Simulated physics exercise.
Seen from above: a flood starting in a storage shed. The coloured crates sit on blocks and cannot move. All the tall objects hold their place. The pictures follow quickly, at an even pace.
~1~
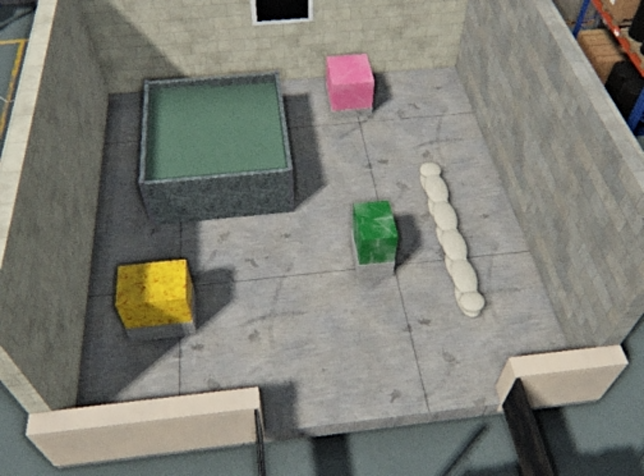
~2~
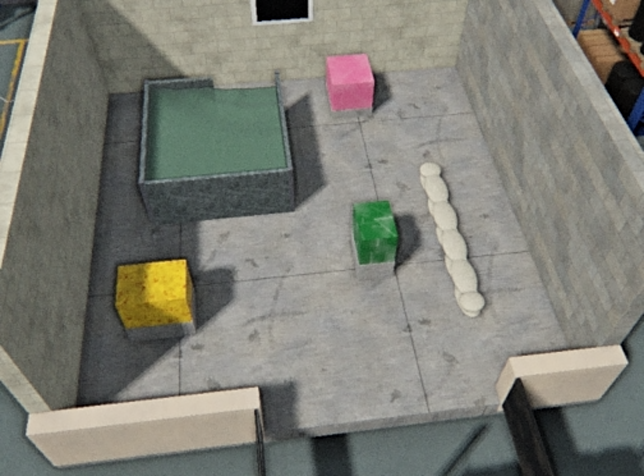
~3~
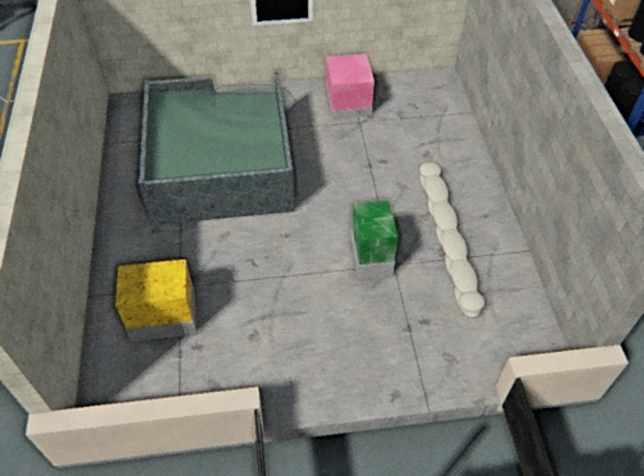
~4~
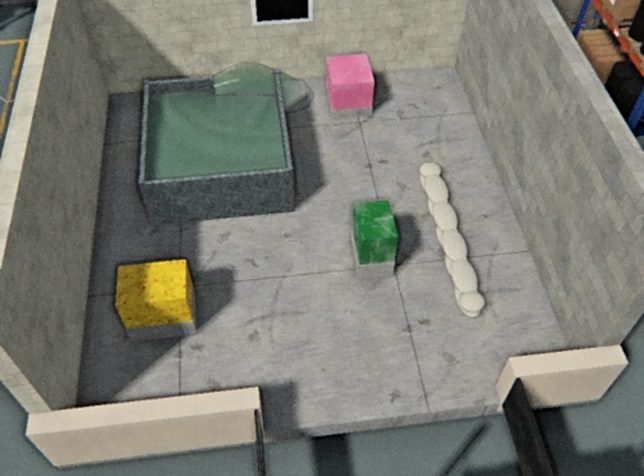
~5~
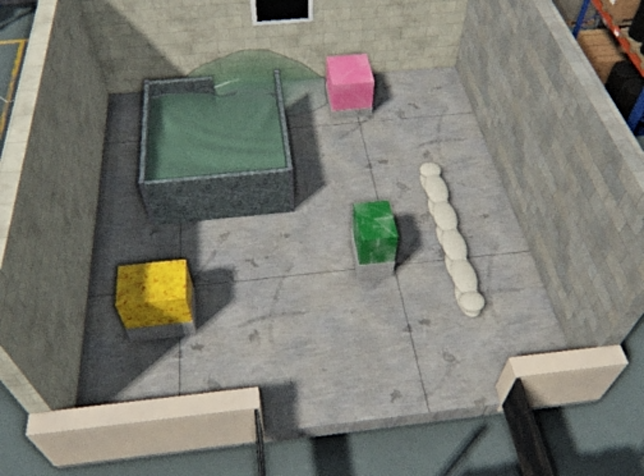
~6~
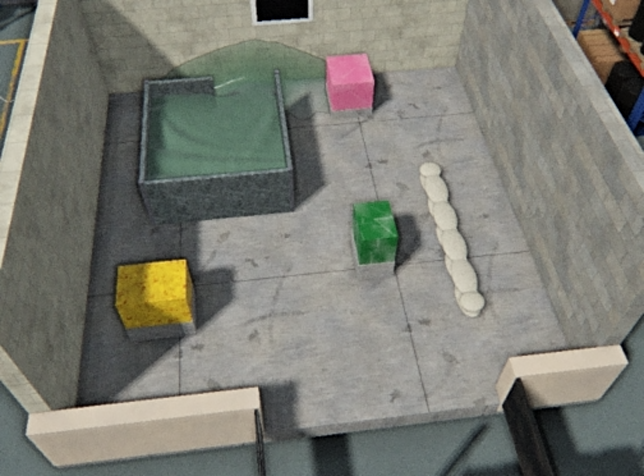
A walled storage shed with a grey concrete floor is seen from above. A dark tank of green water sits at the back left, with a pink block to its right, a yellow block in front, a green block near the centre and a row of pale sacks at right. A gap opens in the tank's far side and water spreads behind it towards the pink block, while everything else stays still.
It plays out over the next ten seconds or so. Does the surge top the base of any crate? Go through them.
In the end: The yellow crate stays dry; the green crate stays dry; the pink crate gets wet.
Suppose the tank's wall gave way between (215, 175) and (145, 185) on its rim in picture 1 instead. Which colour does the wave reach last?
Last comes the crate marked pink.
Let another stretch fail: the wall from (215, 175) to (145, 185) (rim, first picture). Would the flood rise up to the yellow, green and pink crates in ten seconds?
The yellow one ends up wet, the green one remains dry, the pink one keeps dry.
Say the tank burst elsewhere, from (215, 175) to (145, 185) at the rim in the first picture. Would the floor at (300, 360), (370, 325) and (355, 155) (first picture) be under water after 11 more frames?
As listed: Awash, awash, no water.
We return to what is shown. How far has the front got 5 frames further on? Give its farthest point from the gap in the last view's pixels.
Roughly at (451, 71).
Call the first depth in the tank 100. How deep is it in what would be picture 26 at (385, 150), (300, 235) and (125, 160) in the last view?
About 4, 4 and 16 per cent.
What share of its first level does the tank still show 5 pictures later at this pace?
Some 70 per cent.
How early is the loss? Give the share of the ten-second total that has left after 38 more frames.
Roughly 25 per cent.
A moment on, water covers 20 % of the floor; the yellow crate not reached, the green crate not reached, the pink crate water round its plinth.
Next, water covers 35 % of the floor; the yellow crate not reached, the green crate not reached, the pink crate water round its plinth.
Then, water covers 70 % of the floor; the yellow crate water round its plinth, the green crate water round its plinth, the pink crate water round its plinth.
Later, water covers 95 % of the floor; the yellow crate water round its plinth, the green crate water round its plinth, the pink crate water round its plinth.
In the end, water covers 95 % of the floor; the yellow crate stayed above the water, the green crate stayed above the water, the pink crate was topped.
